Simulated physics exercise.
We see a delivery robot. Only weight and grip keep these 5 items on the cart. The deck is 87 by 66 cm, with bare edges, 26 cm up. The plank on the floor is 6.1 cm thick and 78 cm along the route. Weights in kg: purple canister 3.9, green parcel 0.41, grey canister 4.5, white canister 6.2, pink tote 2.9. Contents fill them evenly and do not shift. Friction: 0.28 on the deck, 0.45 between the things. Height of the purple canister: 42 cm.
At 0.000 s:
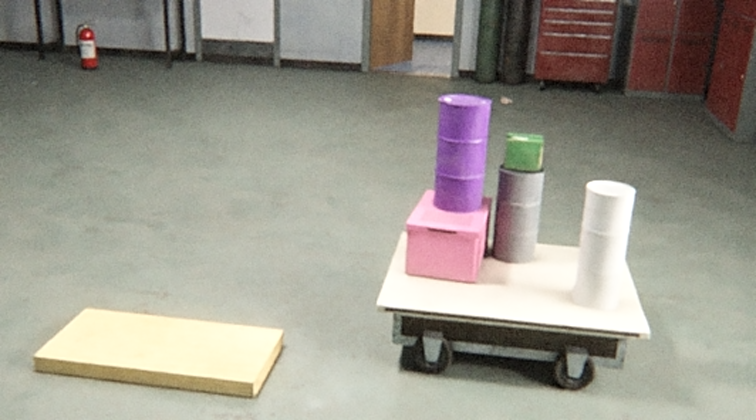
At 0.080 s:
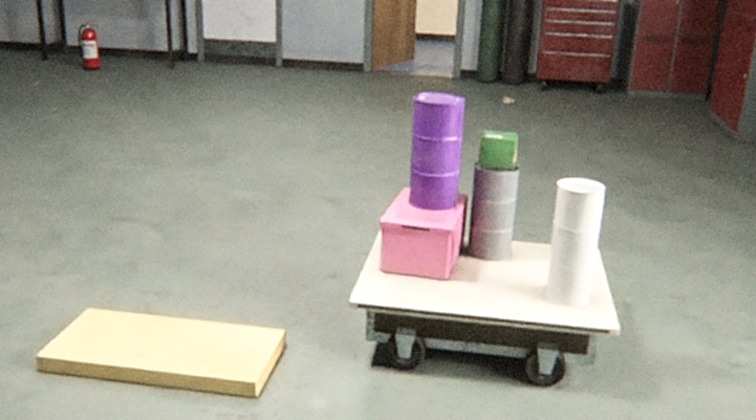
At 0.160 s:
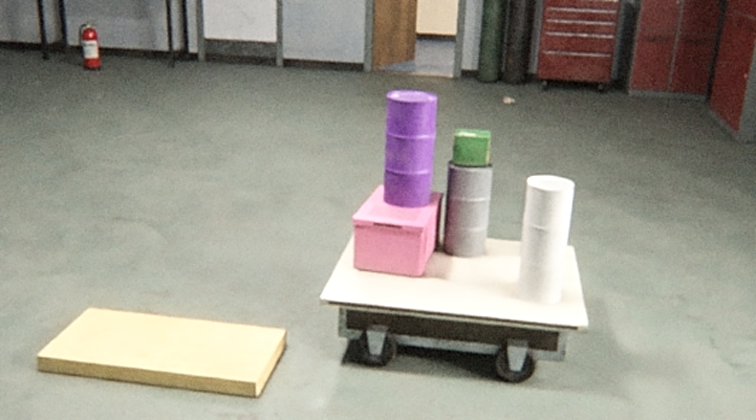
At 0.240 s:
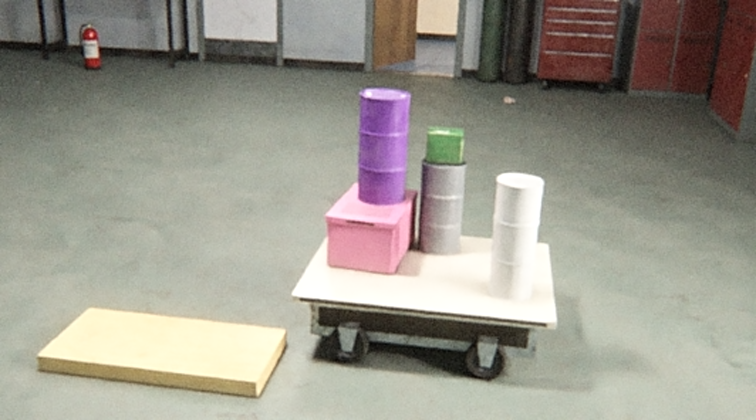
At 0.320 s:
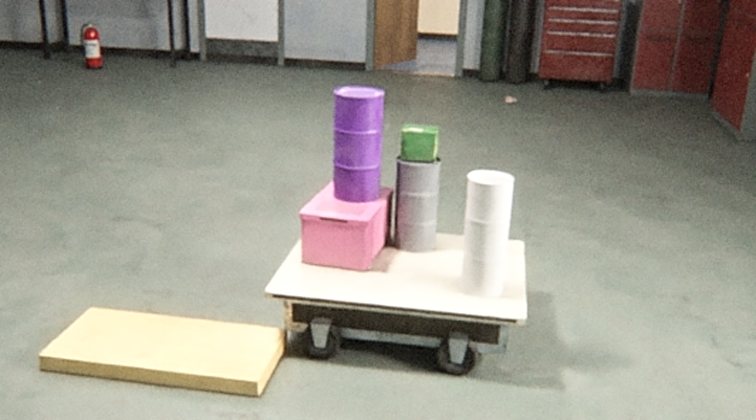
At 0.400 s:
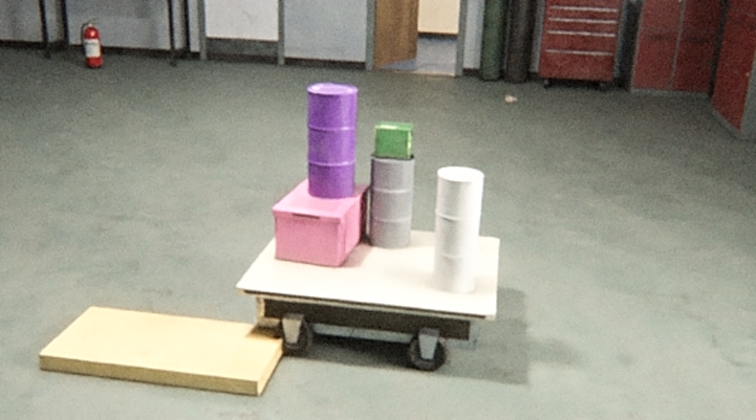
In a workshop, a loaded cart rolls left across the floor up to a yellow plank.
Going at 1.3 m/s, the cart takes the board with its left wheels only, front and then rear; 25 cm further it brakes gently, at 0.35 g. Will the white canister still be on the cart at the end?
The white canister is still aboard.
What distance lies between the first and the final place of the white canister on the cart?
Some 50 cm.
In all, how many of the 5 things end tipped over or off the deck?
In all, 4.
Around 0.90 s, cart has run 117 cm; white canister at 8° to upright near (276, 175); purple canister at 4° to upright; green parcel at 3° to upright.
Around 1.50 s, cart has run 195 cm; purple canister now off the deck; white canister at 63° to upright near (48, 192); green parcel at 10° to upright.
Around 1.90 s, cart has run 232 cm; white canister on its side; green parcel at 58° to upright; pink tote shifted 13 cm.
Around 2.30 s, cart has run 233 cm, stopped; green parcel and pink tote now off the deck; white canister on its side; grey canister shifted 11 cm.
Finally (4.0 s), off the deck, purple canister, green parcel and pink tote; on their side or leaning hard on the cart, white canister; not toppled but over 10 cm from the start, grey canister.
